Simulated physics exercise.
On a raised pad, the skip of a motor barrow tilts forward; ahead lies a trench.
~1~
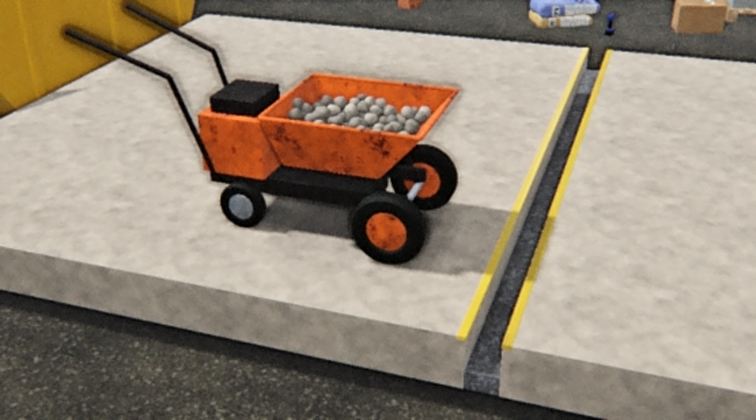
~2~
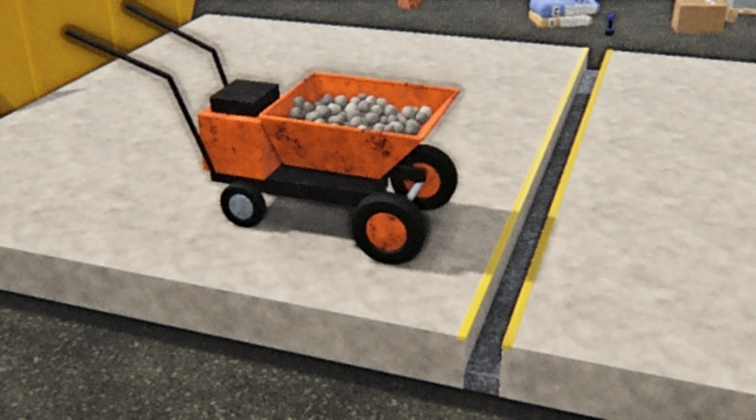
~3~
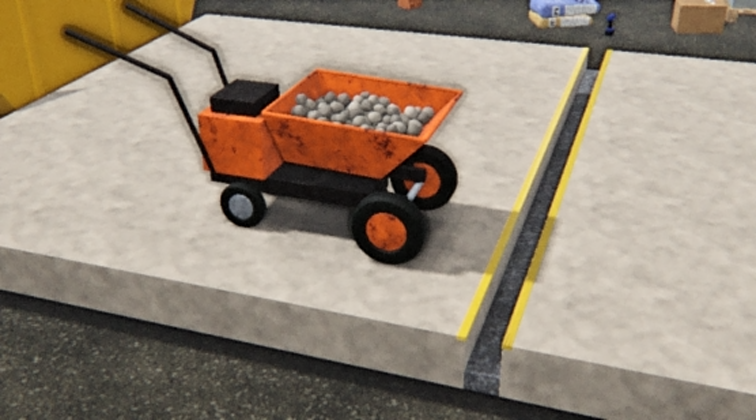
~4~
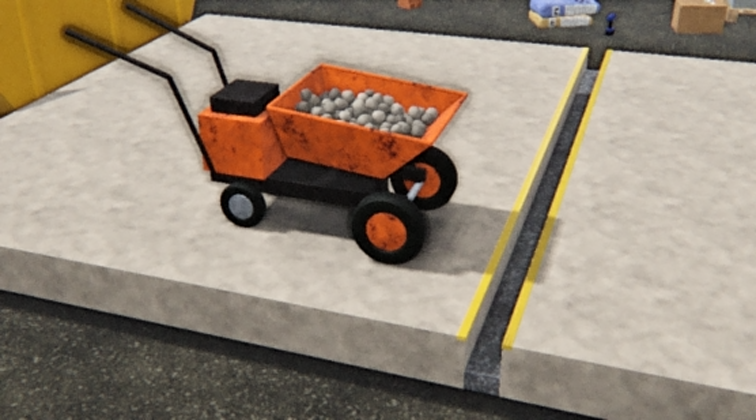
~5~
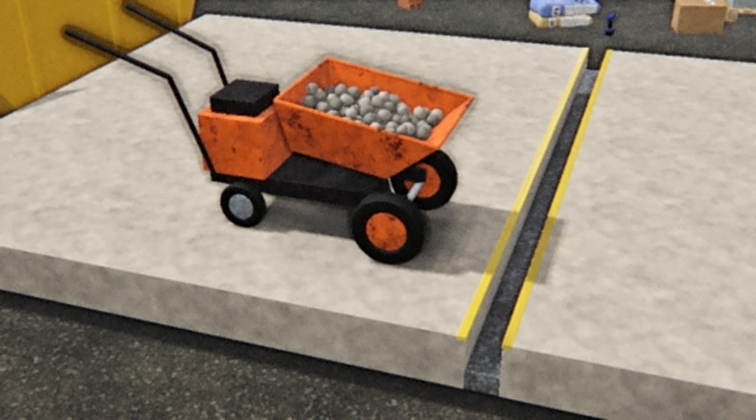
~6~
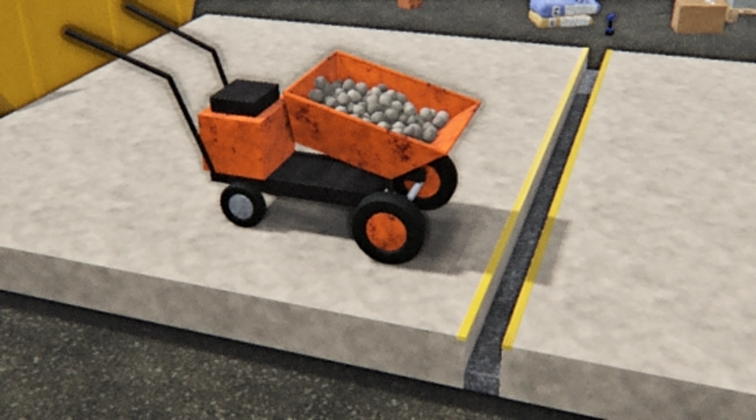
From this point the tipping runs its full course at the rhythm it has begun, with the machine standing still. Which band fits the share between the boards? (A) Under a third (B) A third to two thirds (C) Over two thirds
(B) A third to two thirds.
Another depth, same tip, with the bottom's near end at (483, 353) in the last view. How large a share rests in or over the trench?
About 40 percent.
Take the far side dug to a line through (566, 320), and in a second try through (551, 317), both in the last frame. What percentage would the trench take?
The first try comes to close to 100 per cent, the next to 90 per cent.
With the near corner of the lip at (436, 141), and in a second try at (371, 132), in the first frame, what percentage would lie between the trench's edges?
First spot: About 20 percent; second spot: About 50 percent.
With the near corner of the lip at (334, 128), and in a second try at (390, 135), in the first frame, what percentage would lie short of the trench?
The first spot yields roughly 60 percent, the second roughly 20 percent.
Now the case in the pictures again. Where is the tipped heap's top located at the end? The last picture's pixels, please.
The peak rests near (561, 240).
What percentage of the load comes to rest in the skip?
It comes out at some 0 in a hundred.
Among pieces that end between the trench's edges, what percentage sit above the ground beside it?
Estimate: Close to 10 in a hundred.
Shortly afterwards, skip tipped steeply; the whole lot in the skip.
Next, skip tipped right over; the bulk in the skip; a little in or heaped over the trench; a little beyond it; only a few falling.
Some moments later, skip tipped right over; only a few in the skip; near a third in or heaped over the trench; near half beyond it.
In the end, skip tipped right over; near half in or heaped over the trench; near half beyond it.
